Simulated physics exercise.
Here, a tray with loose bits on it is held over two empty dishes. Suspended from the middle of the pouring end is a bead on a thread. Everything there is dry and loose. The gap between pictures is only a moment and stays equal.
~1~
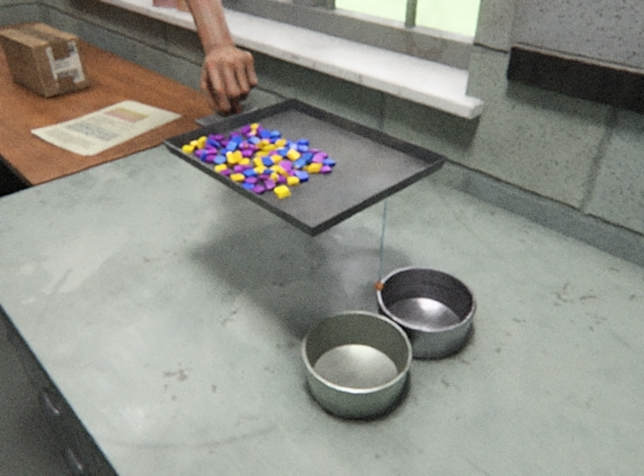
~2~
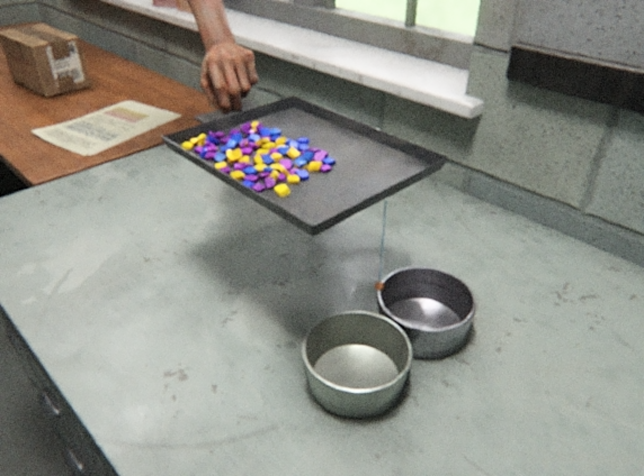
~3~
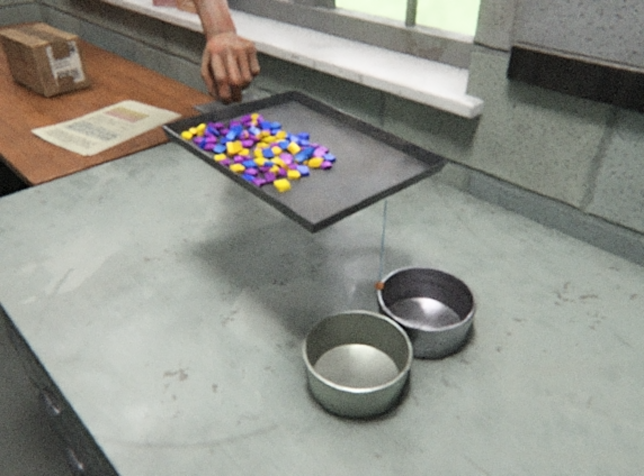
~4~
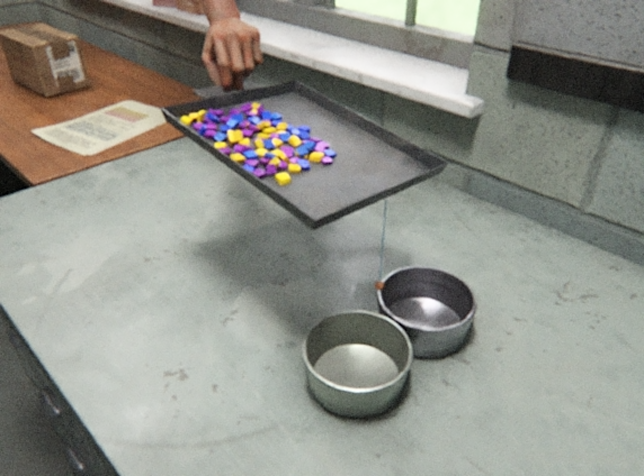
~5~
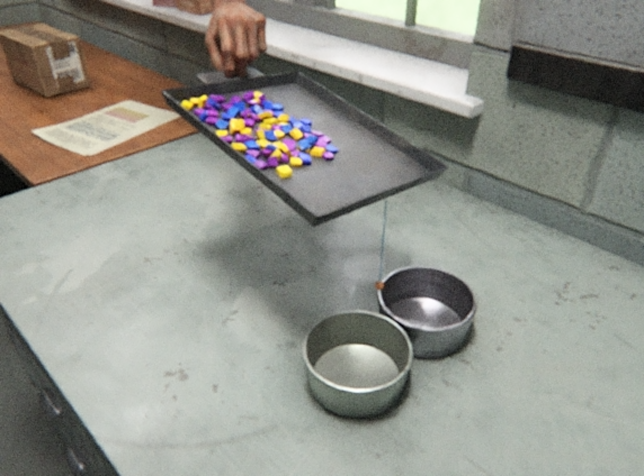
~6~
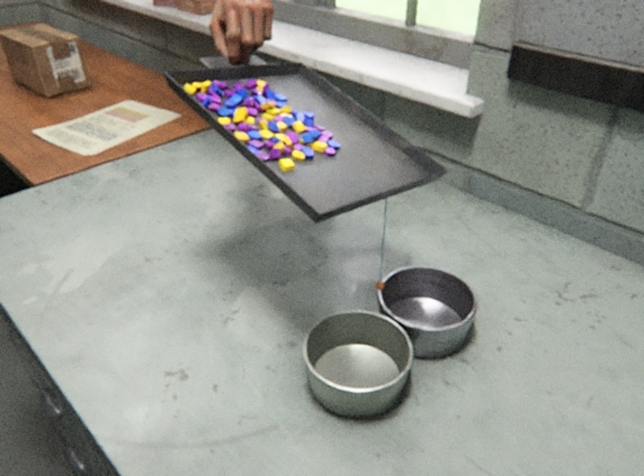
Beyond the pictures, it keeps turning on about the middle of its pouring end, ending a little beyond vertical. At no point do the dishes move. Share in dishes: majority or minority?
Minority.
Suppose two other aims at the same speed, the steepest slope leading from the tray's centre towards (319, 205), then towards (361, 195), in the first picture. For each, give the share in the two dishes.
Somewhere close to 60 % the first time, 90 % the second.
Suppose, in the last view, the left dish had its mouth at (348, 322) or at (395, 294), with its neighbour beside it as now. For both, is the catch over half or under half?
Try 1: A majority of it. Try 2: A majority of it.
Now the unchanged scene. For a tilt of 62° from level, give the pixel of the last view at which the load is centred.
The middle of the pieces sits at roughly (413, 177).
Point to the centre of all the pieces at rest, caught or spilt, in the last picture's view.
Once it all stops, the middle lies near (434, 298).
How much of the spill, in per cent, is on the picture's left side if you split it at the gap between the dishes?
About 20 per cent.
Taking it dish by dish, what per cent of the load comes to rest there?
Left dish near 0 in a hundred; right dish near 30.
Shortly afterwards, tray tipped steeply; all but a few on the tray; a little in the air.
Next, tray tipped past a quarter turn; near a quarter on the tray; near a quarter in the right dish; near a third outside both; a little in the air.
Some moments later, tray tipped past a quarter turn; near a third in the right dish; near two thirds outside both.
In the end, tray tipped past a quarter turn; none at all in the left dish; near a third in the right dish; near two thirds outside both.
